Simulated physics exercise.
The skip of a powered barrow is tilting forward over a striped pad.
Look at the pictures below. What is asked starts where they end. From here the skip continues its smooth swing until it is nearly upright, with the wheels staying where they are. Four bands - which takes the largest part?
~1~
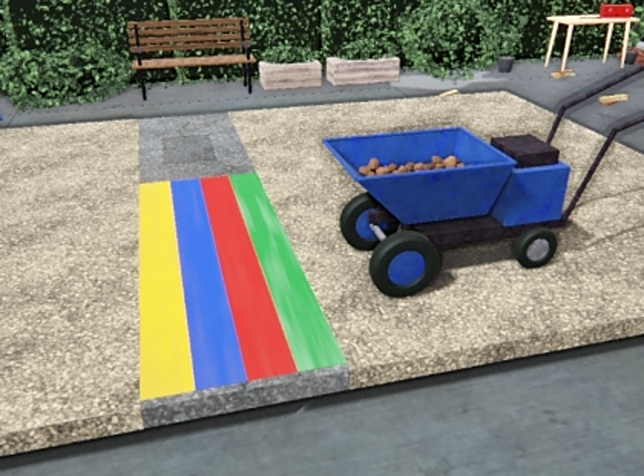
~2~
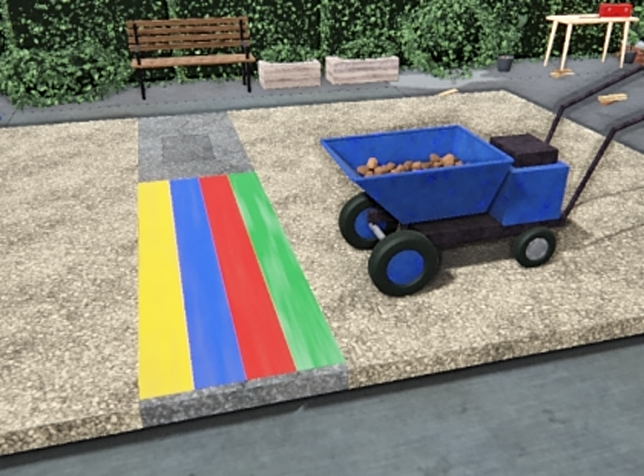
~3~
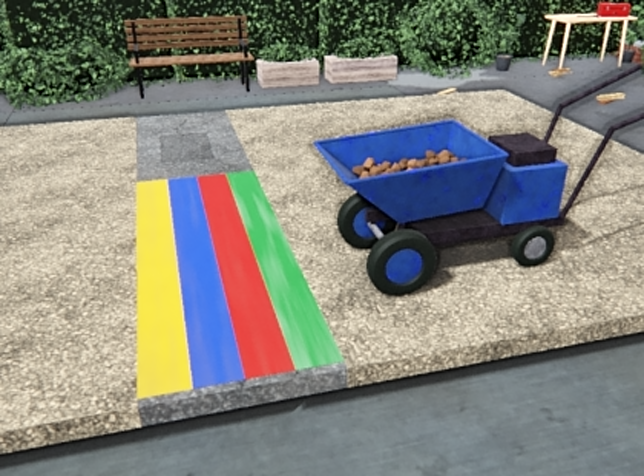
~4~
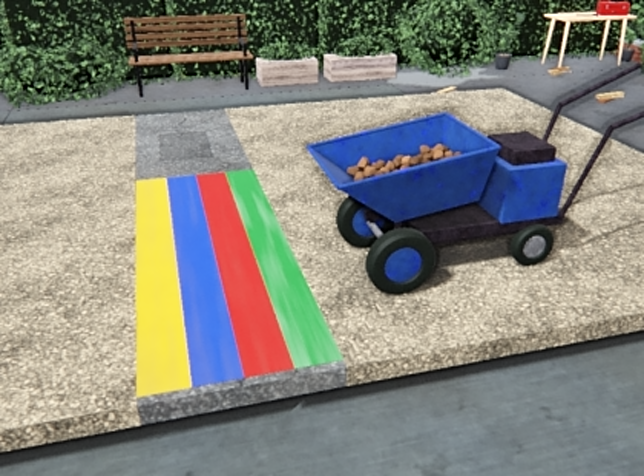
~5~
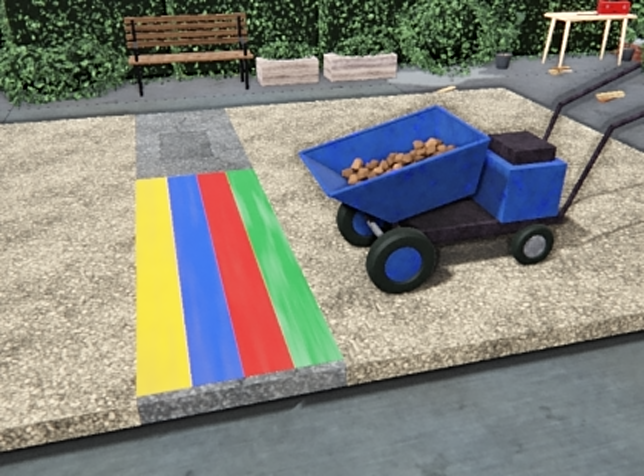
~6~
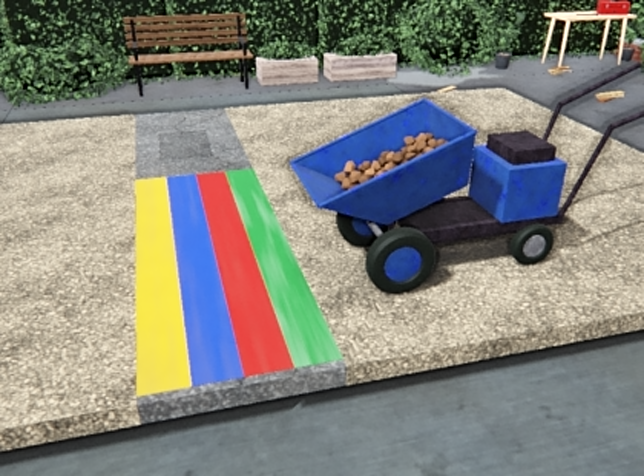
Largest part: The red band.
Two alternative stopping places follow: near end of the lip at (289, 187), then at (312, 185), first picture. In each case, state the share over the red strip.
You'd see around 0 per cent the first time and around 10 per cent the second.
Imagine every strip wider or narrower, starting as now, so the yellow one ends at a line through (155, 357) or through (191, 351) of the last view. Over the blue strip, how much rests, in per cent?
Close to 20 percent, and close to 20 percent.
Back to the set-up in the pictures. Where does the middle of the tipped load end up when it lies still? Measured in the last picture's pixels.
Once nothing moves, the middle sits near (234, 285).
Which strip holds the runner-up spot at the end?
Ranked second: The blue one.
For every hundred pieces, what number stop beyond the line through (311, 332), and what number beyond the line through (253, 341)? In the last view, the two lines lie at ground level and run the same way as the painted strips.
Close to 70 per cent, then close to 40 per cent.
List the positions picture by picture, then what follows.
Lip of the skip at (357, 180), level; top of the load at (427, 169), clay clods; green strip at (308, 333); red strip at (262, 340); blue strip at (215, 348); yellow strip at (165, 356), in the first frame.
Lip of the skip at (354, 180), tipped barely; top of the load at (425, 167), in the second frame.
Lip of the skip at (348, 183), tipped barely; top of the load at (420, 165), in the third frame.
Lip of the skip at (339, 188), tipped a little; top of the load at (433, 172), in the fourth frame.
Lip of the skip at (330, 196), tipped a little; top of the load at (438, 157), in the fifth frame.
Lip of the skip at (319, 206), tipped clearly; top of the load at (423, 158); green strip at (305, 329); red strip at (259, 336); blue strip at (211, 344); yellow strip at (162, 352), in the sixth frame.
Soon, skip tipped steeply; all in the skip.
A while on, skip tipped right over; most in the skip; a small part over the green strip; a small part over the red strip.
Towards the end, skip tipped right over; about a third in the skip; a small part over the green strip; about a third over the red strip; about a quarter over the blue strip; a small part over the yellow strip.
Finally, skip tipped right over; about a third in the skip; a small part over the green strip; about a third over the red strip; about a quarter over the blue strip; a small part over the yellow strip; a small part off the paint.
